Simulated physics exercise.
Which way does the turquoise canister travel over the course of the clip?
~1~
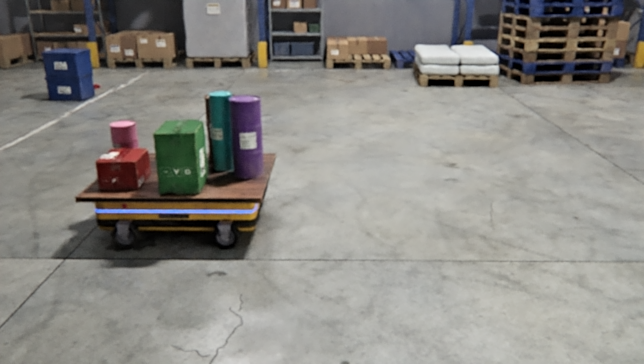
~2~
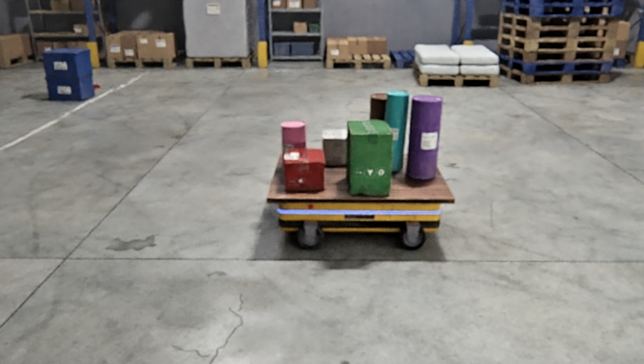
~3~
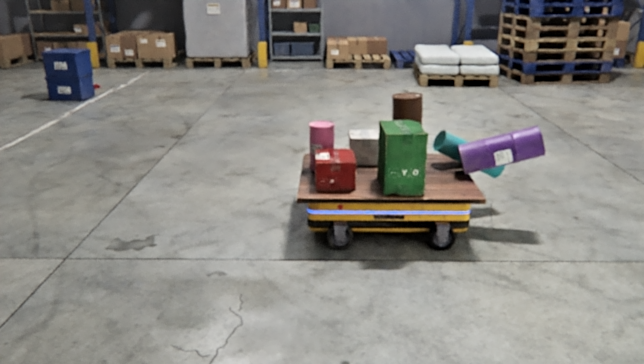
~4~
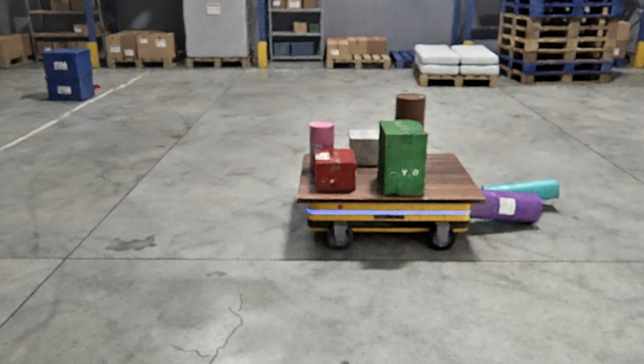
It moves to the right, riding along with the cart and then tipping off its right side onto the floor.
